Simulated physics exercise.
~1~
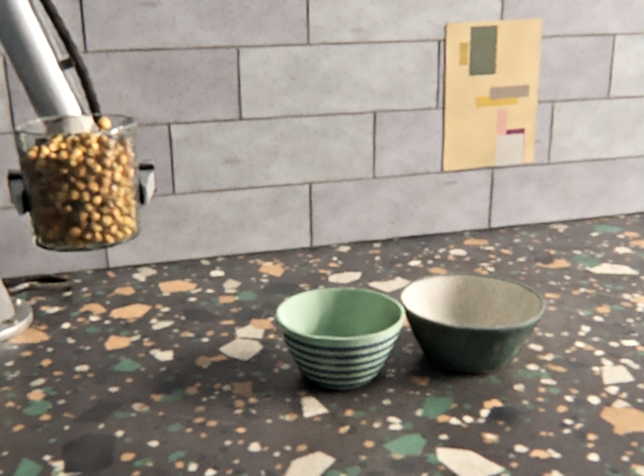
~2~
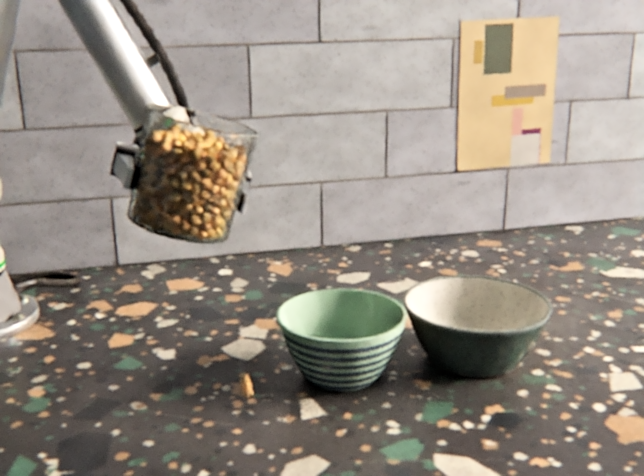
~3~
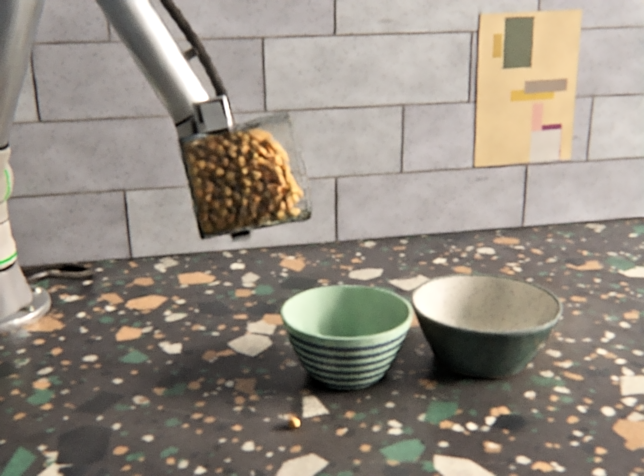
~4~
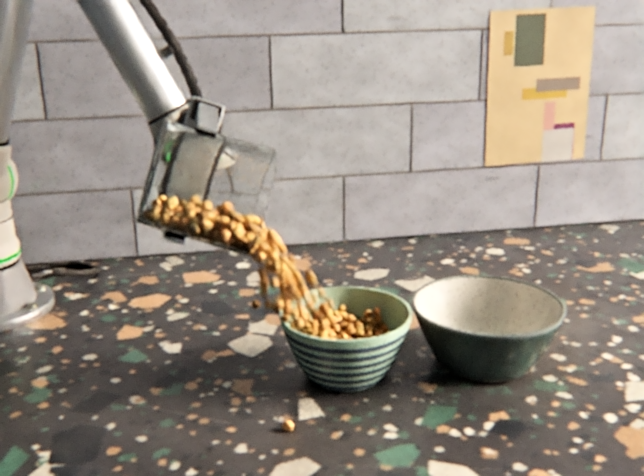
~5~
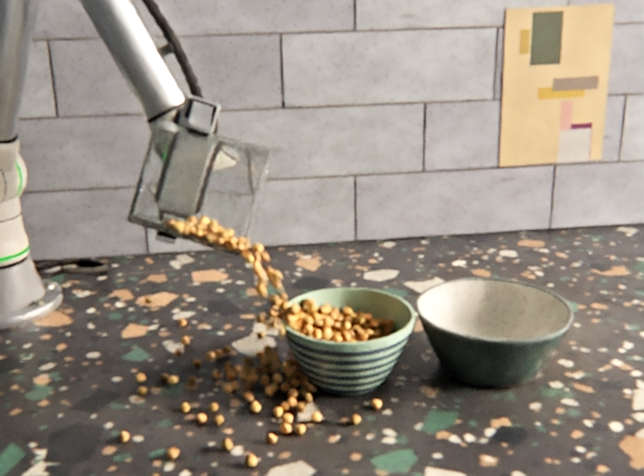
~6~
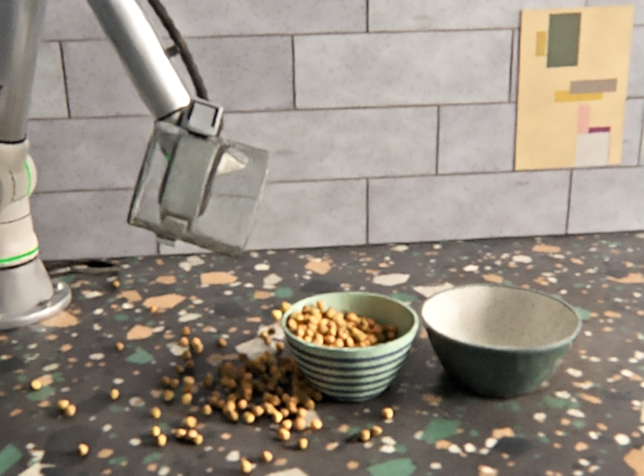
A grey robot arm at the left holds a clear tumbler full of dried chickpeas above a dark speckled counter, seen from the front and slightly above, with grey tiles and a tan poster behind. A striped green bowl sits near the middle, beside a darker green bowl with a pale inside. The arm swings the tumbler right and tips it, and a stray chickpea drops to the counter. Chickpeas then stream into the striped bowl, heaping up before many spill around its left side. Finally the tumbler hangs tipped and empty, the striped bowl is full, and the other stays empty.
